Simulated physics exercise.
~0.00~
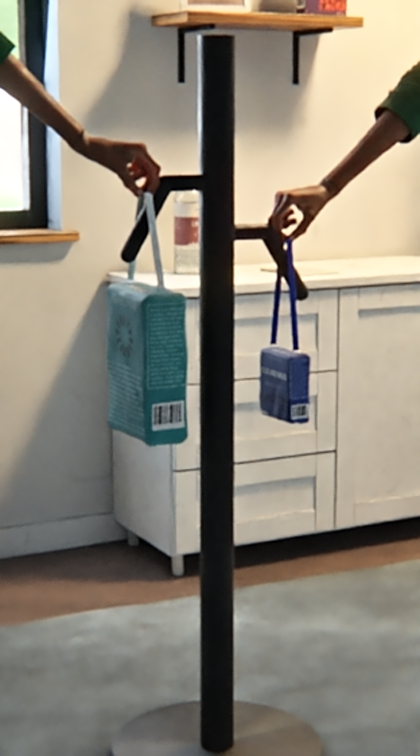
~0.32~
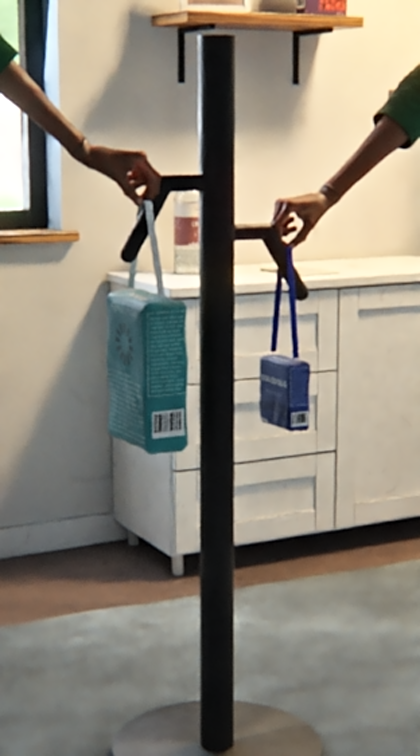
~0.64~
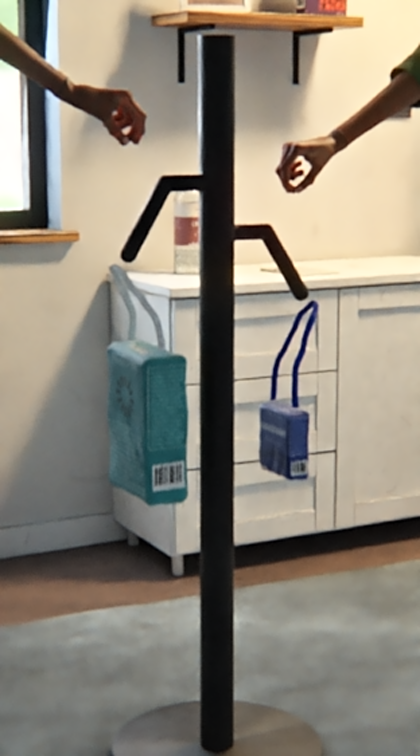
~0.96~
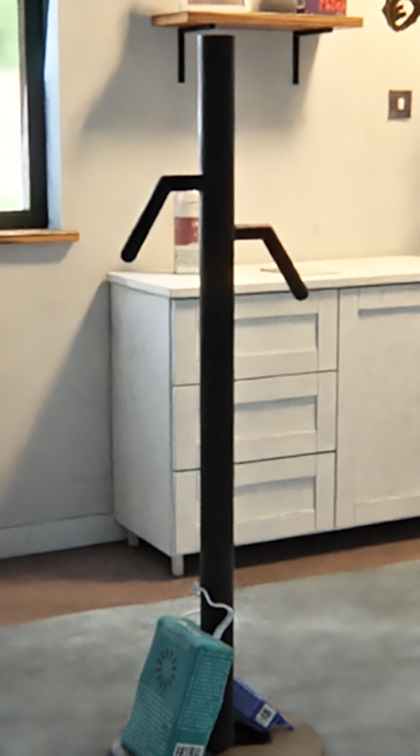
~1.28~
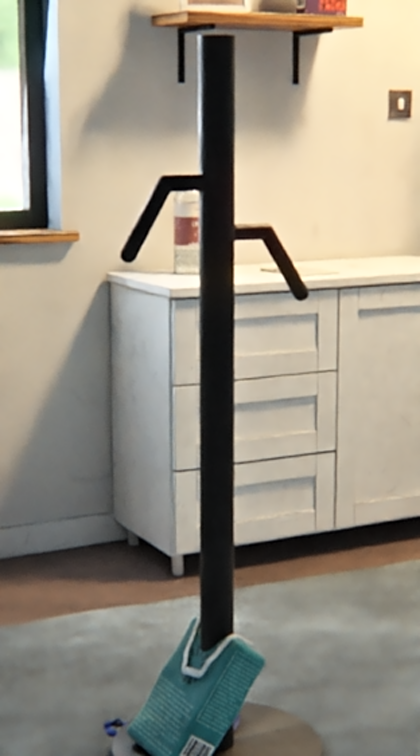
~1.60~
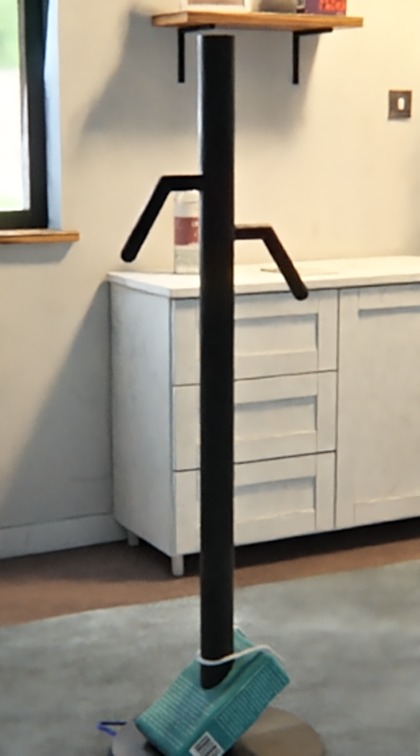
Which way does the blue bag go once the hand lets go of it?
The blue bag moves down, dropping from beside the right peg to the floor by the base of the stand.
